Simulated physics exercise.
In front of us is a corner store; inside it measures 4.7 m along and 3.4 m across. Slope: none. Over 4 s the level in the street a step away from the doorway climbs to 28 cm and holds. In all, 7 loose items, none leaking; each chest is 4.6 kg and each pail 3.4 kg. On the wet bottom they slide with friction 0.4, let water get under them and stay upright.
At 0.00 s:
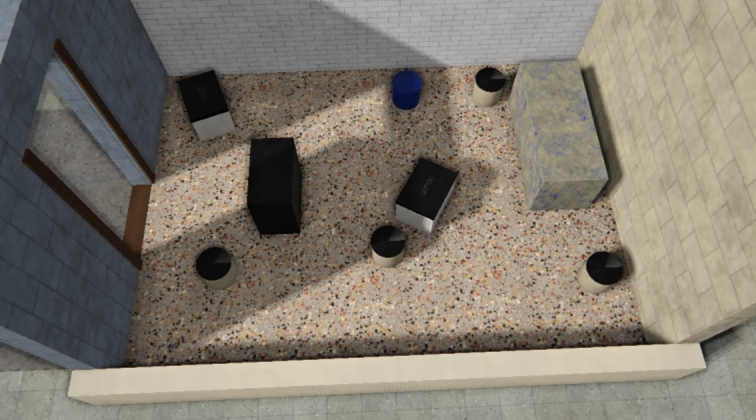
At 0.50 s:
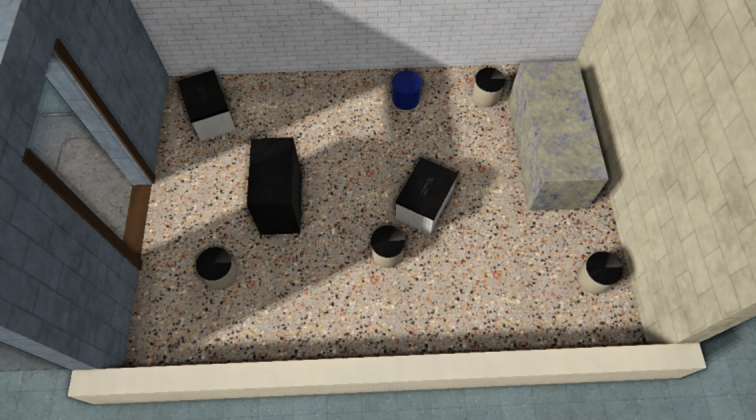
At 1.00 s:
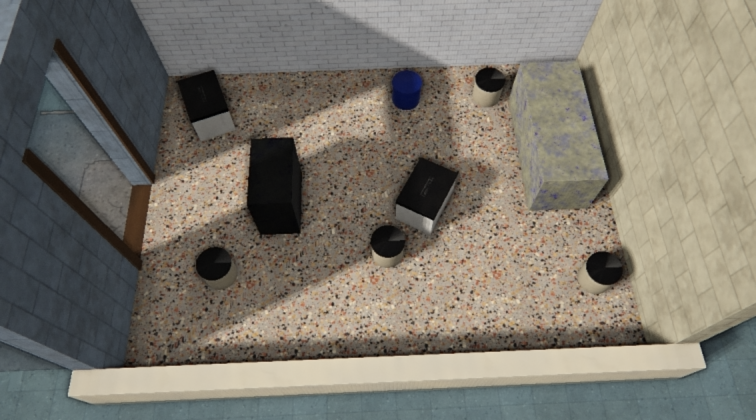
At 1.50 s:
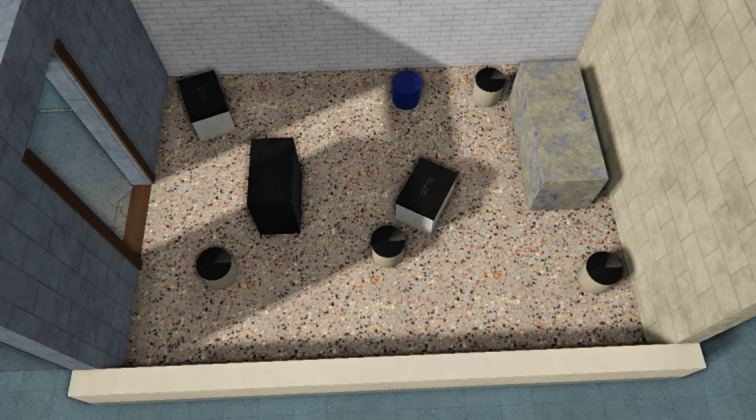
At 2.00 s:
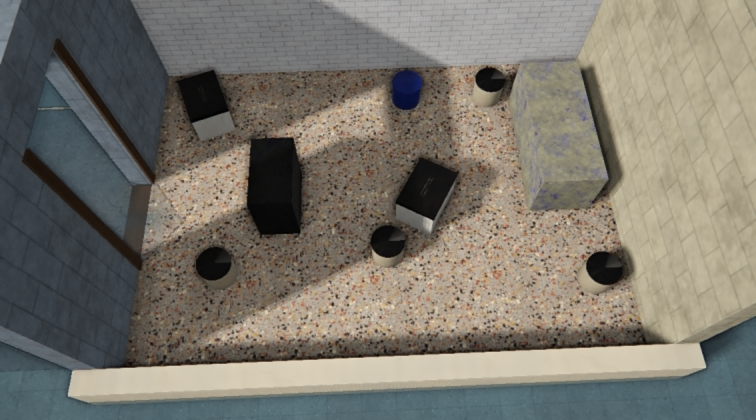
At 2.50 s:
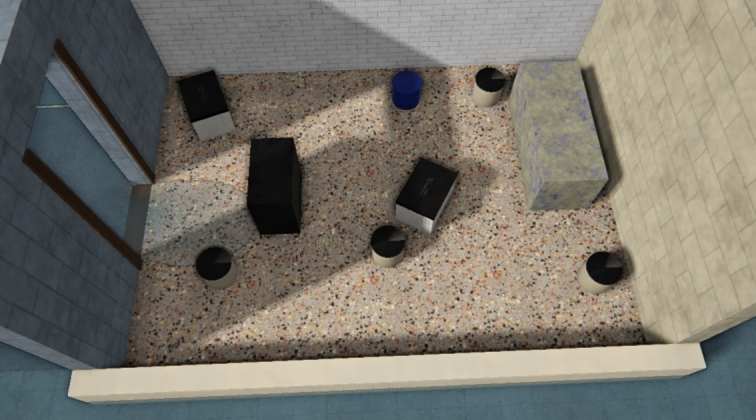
A small store with a speckled floor holds dark-topped chests, several pails, one of them blue, and a large mottled block, while the ground outside is dry at first. Bluish water spreads over that ground, then creeps through the left doorway onto the floor inside, and none of the objects move.
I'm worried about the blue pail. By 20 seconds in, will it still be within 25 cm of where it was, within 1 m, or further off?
It ends up a bit off.
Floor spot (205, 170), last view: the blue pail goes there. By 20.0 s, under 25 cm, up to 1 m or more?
Short answer, it is taken a long way.
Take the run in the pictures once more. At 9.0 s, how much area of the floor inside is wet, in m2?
Near 15 m2 in all.
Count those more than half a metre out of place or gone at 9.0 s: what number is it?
At that time I count 5.
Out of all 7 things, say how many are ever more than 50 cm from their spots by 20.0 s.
I make that 6.
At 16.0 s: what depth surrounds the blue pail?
15 cm, roughly.
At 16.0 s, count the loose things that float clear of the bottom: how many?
That would be 7 of them.
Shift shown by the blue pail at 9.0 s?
Roughly 140 centimetres by that point.
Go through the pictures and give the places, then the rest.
In the first frame, the blue pail at (407, 82) rests on the ground; water covers 0.0 m2; 0 of 7 have shifted.
In the second frame, the blue pail at (407, 82), on the bottom; water covers 0.0 m2; 0 of 7 have shifted.
In the third frame, the blue pail at (407, 82), on the bottom; 0.0 m2 under water; 0 of 7 have shifted.
In the fourth frame, the blue pail at (407, 82) rests on the ground; water covers 0.0 m2; 0 of 7 have shifted.
In the fifth frame, the blue pail at (407, 82), on the bottom; water covers 0.1 m2; 0 of 7 have shifted.
In the sixth frame, the blue pail at (407, 82), on the bottom; water covers 0.8 m2; 0 of 7 have shifted.
After 4.0 s the blue pail is near (407, 82), 0.0 m from its start, aground; 0 afloat.
After 9.0 s the blue pail is near (474, 172), 1.3 m from its start, afloat; 7 afloat.
After 16.0 s the blue pail is near (331, 180), 1.5 m from its start, afloat; 7 afloat.
After 20.0 s the blue pail is near (453, 88), 0.5 m from its start, afloat; 7 afloat.
